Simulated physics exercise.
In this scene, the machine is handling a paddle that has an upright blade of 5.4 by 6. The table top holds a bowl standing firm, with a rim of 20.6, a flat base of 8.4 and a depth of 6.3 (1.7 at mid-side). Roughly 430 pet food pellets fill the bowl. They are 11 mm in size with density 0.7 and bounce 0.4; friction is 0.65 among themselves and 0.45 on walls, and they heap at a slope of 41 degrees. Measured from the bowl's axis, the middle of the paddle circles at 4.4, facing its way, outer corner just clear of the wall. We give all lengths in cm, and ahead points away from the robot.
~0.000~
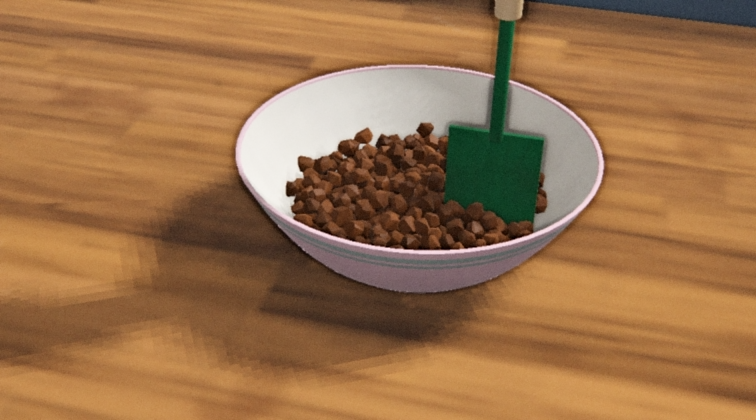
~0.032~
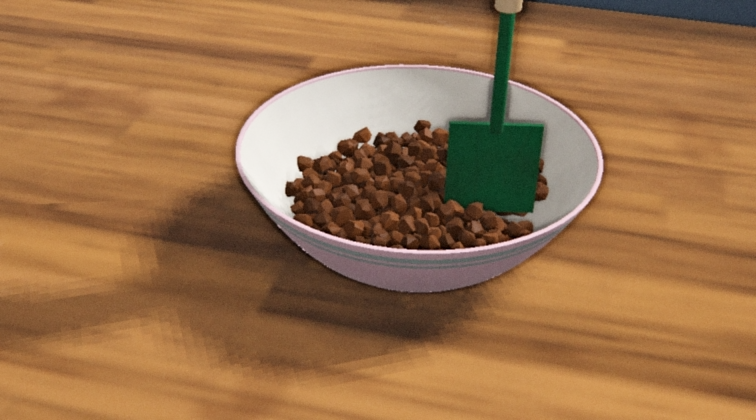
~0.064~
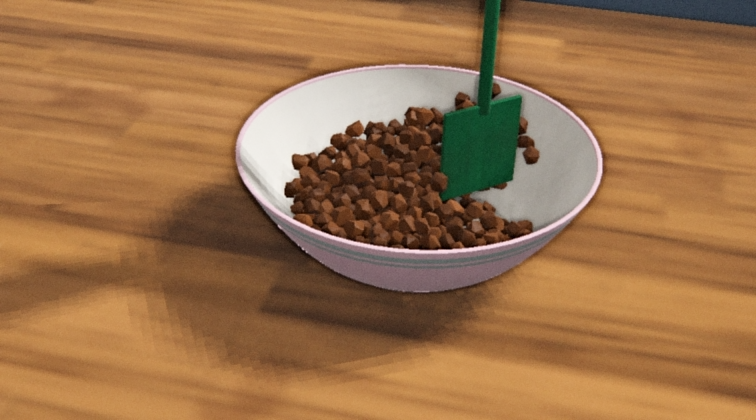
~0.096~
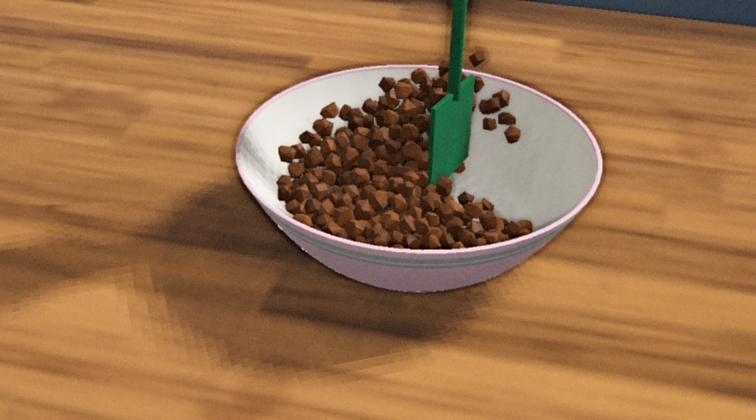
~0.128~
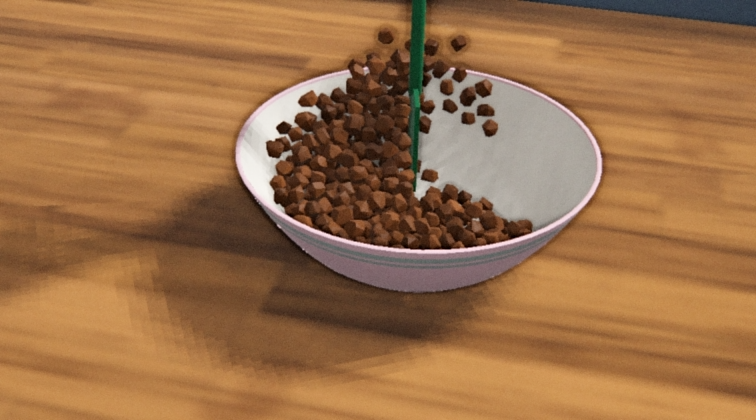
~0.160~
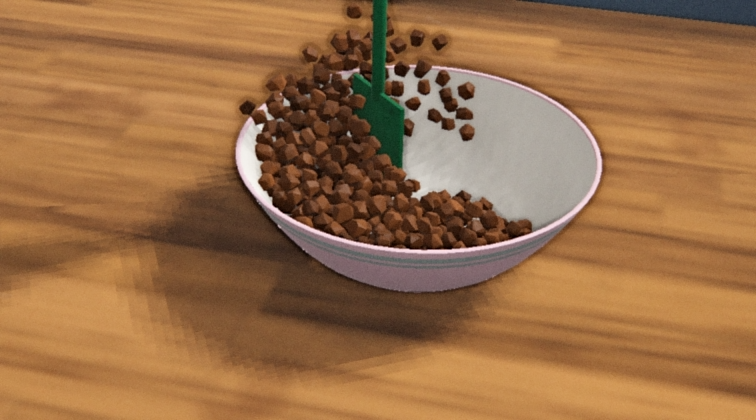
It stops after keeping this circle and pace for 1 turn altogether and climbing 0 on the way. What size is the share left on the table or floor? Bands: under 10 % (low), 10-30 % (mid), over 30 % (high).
High.
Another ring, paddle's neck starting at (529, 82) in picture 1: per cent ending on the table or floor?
Some 10 per cent.
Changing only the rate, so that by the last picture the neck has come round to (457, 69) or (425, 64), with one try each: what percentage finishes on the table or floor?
Near 15 per cent for the first, near 25 per cent for the second.
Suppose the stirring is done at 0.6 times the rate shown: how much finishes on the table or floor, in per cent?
15 %.
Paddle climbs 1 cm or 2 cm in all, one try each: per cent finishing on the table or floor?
Near 25 in a hundred, then near 25 in a hundred.
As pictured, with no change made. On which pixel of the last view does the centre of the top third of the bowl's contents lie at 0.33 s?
I'd put it close to (479, 224).
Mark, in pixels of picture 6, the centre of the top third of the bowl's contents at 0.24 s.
About (313, 186).
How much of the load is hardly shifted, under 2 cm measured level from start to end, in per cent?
I'd say something near 5 percent.
By 0.24 s, 218° round, highest piece 11 above the table; 375 in the bowl, 4 on the table or floor, 52 in flight or on the tool.
By 0.33 s, 300° round, highest piece 11 above the table; 315 in the bowl, 34 on the table or floor, 82 in flight or on the tool.
By 0.57 s, 0° round, highest piece 7 above the table; 268 in the bowl, 163 on the table or floor.
By 1.27 s, 0° round, highest piece 7 above the table; 268 in the bowl, 163 on the table or floor.
Final count, 268 in the bowl, 163 on the table or floor. That is 38 % on the table or floor.
